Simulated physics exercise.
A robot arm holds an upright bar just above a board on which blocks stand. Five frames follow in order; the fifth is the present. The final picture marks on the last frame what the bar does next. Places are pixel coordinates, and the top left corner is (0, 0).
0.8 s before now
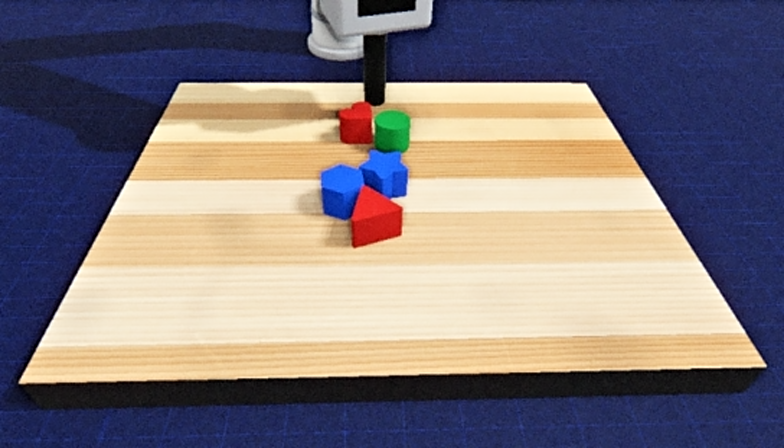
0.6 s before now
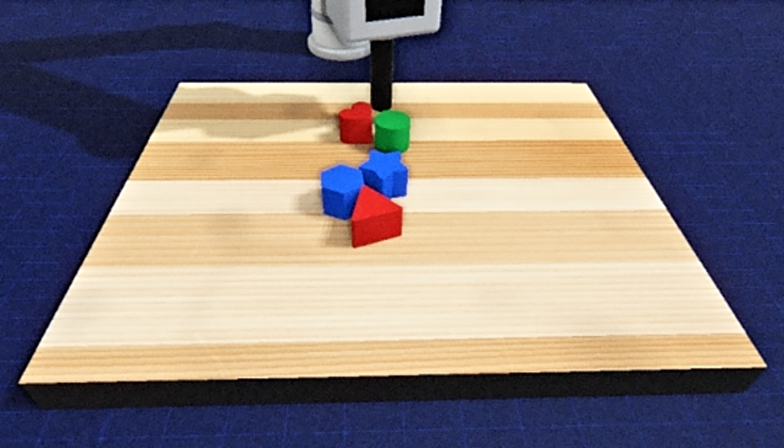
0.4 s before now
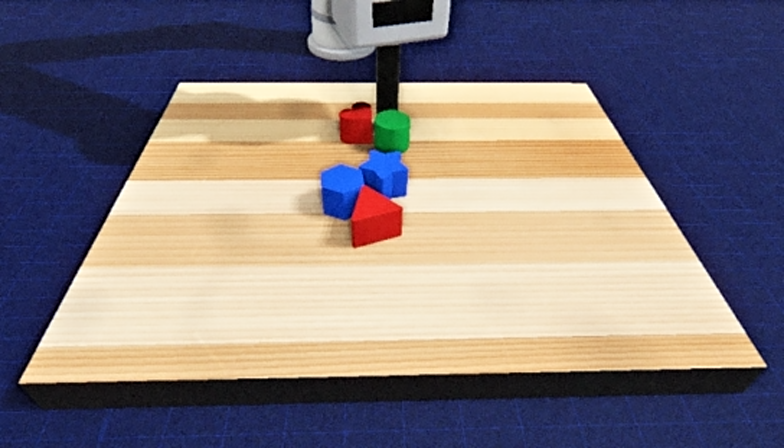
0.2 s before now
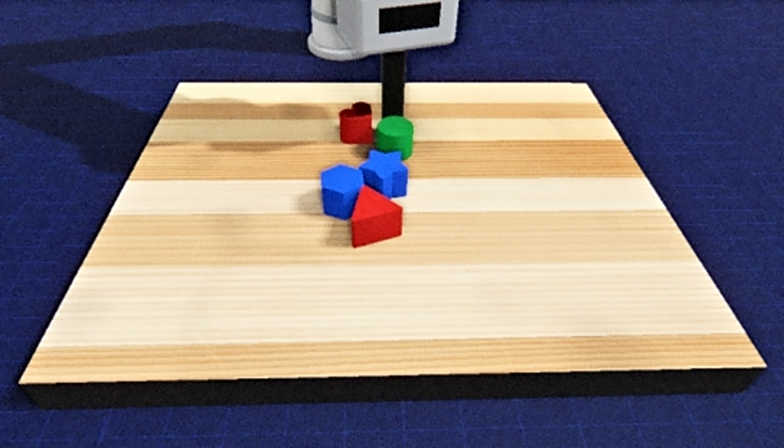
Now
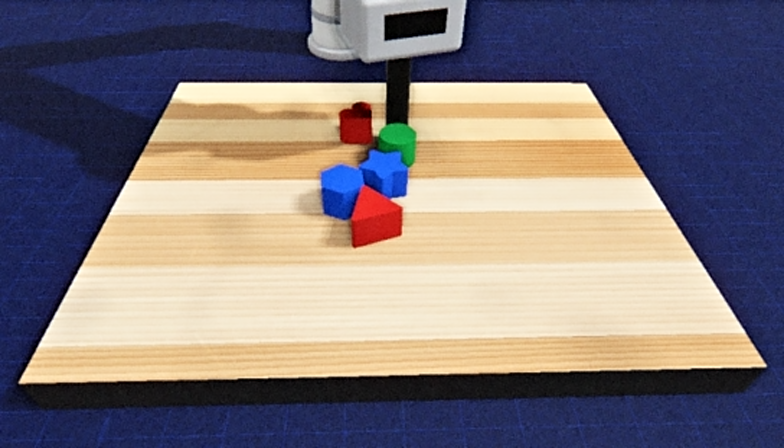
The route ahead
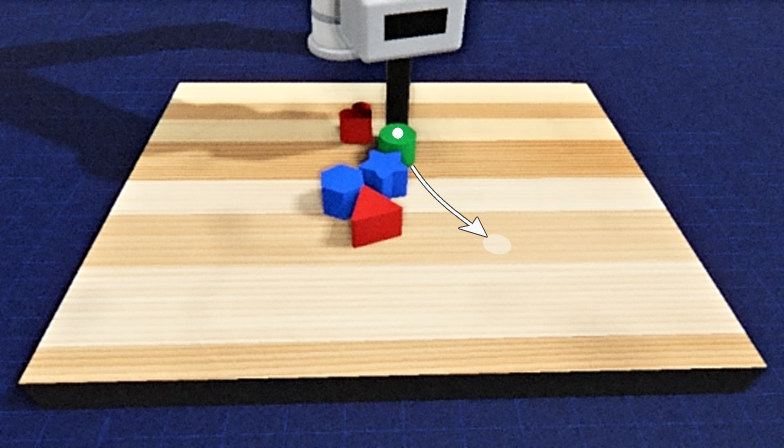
A robot arm's dark upright bar moves slightly toward the viewer and to the right, then nudges the green cylinder a short way toward the blue star, while the red and blue blocks on the striped wooden board stay still.
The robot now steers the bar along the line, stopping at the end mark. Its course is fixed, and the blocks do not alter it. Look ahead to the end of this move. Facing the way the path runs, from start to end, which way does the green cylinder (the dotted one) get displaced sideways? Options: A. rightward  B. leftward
The one that fits is A, rightward.
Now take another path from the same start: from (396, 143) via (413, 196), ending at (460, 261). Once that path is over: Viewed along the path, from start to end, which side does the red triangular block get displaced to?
Sideways, to the right.
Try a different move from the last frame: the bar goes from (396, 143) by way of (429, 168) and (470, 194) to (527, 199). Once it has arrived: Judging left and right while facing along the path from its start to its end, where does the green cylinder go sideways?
So, looking from the first point of the path to the last, the green cylinder moves rightwards.
Drawn move, from (396, 143) over (417, 174) and (450, 209) to (497, 244); the dot is on the green cylinder.
On the path given first. One third of the way, bar at (419, 158); blue hexagonal block at (337, 179), turned 15° clockwise; red triangular block at (372, 206); blue star at (380, 179), turned 55° clockwise; green cylinder at (413, 167).
Two thirds of the way, bar at (453, 192); blue hexagonal block at (335, 179), turned 20° clockwise; red triangular block at (361, 214), turned 15° anticlockwise; blue star at (380, 188), turned 80° clockwise; green cylinder at (425, 193).
At the end, bar at (501, 227); blue hexagonal block at (335, 179), turned 20° clockwise; red triangular block at (361, 214), turned 15° anticlockwise; blue star at (380, 188), turned 80° clockwise; green cylinder at (425, 193).
